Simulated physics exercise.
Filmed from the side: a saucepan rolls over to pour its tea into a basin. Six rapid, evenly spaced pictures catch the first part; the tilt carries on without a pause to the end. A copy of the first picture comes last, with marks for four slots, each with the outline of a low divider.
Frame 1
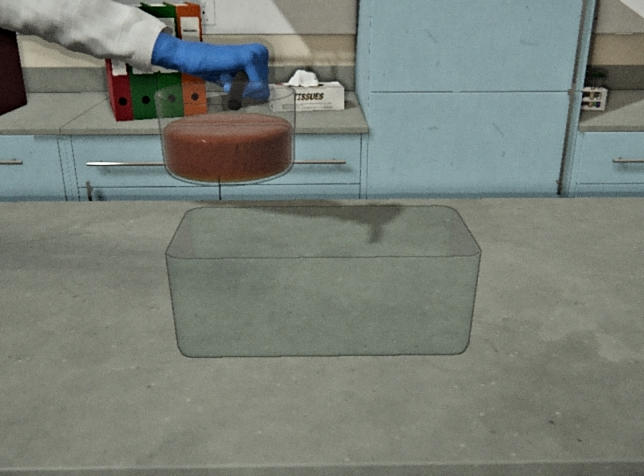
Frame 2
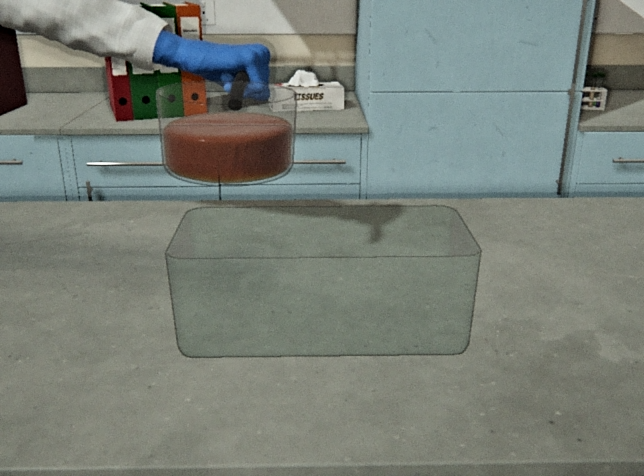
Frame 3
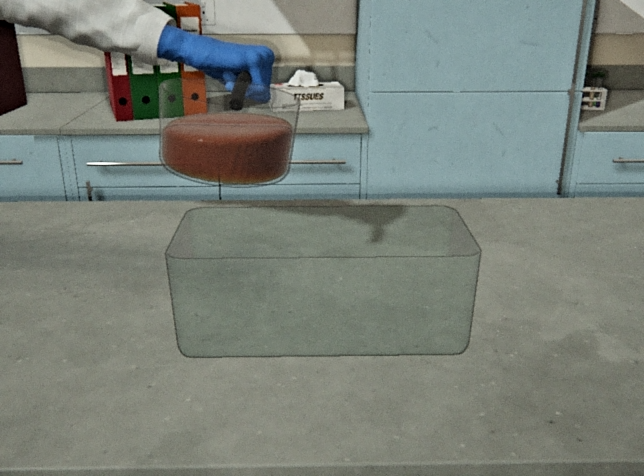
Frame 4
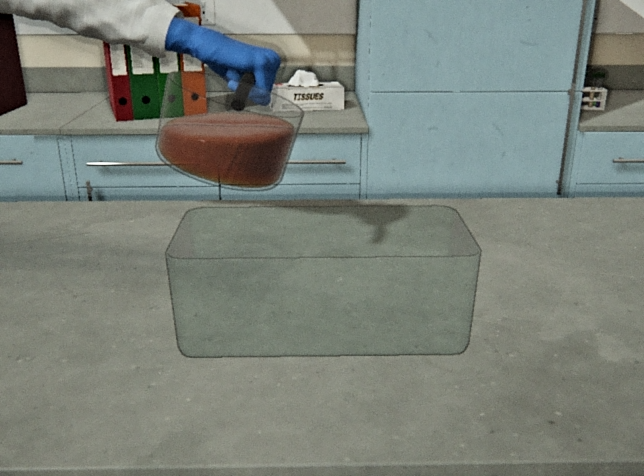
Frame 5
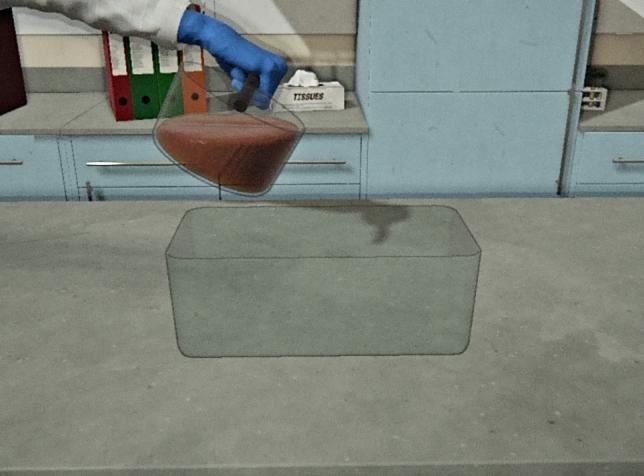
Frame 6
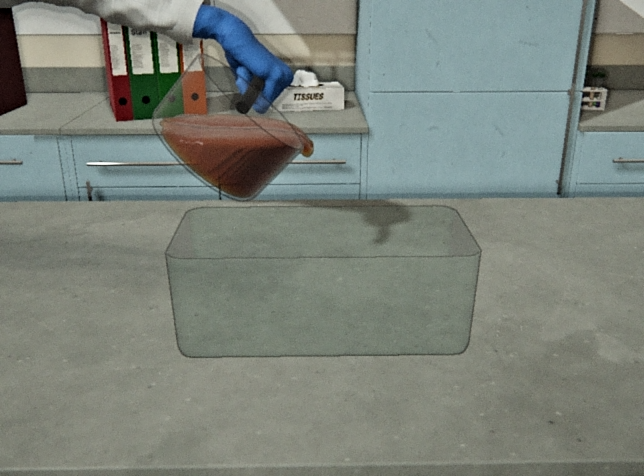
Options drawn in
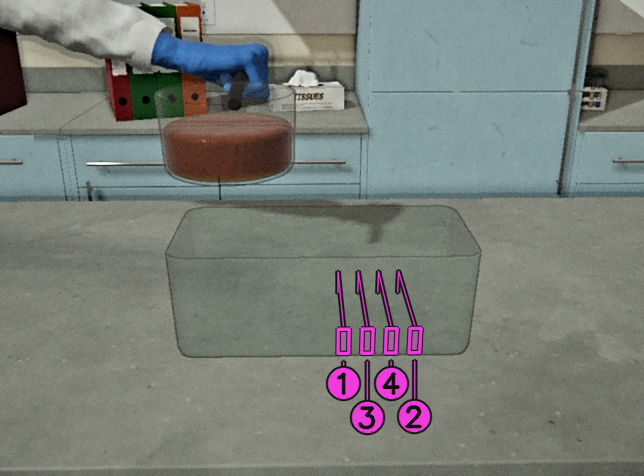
Clear saucepan of reddish-brown tea tilting steadily rightward in a blue-gloved hand above an empty basin, liquid just crossing its lip.
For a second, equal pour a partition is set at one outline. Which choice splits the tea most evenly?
Go for 1.
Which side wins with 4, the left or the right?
The left side.
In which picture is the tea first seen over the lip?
In picture 6.
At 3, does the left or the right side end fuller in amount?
The left one.
On the marked copy, 1 at (343, 361); 2 at (414, 360); 3 at (367, 361); 4 at (391, 361).
If 1 is chosen, about 46 % ends left of the wall and 54 % right of it.
If 2 is chosen, about 86 % ends left of the wall and 13 % right of it.
If 3 is chosen, about 76 % ends left of the wall and 24 % right of it.
If 4 is chosen, about 91 % ends left of the wall and 8 % right of it.
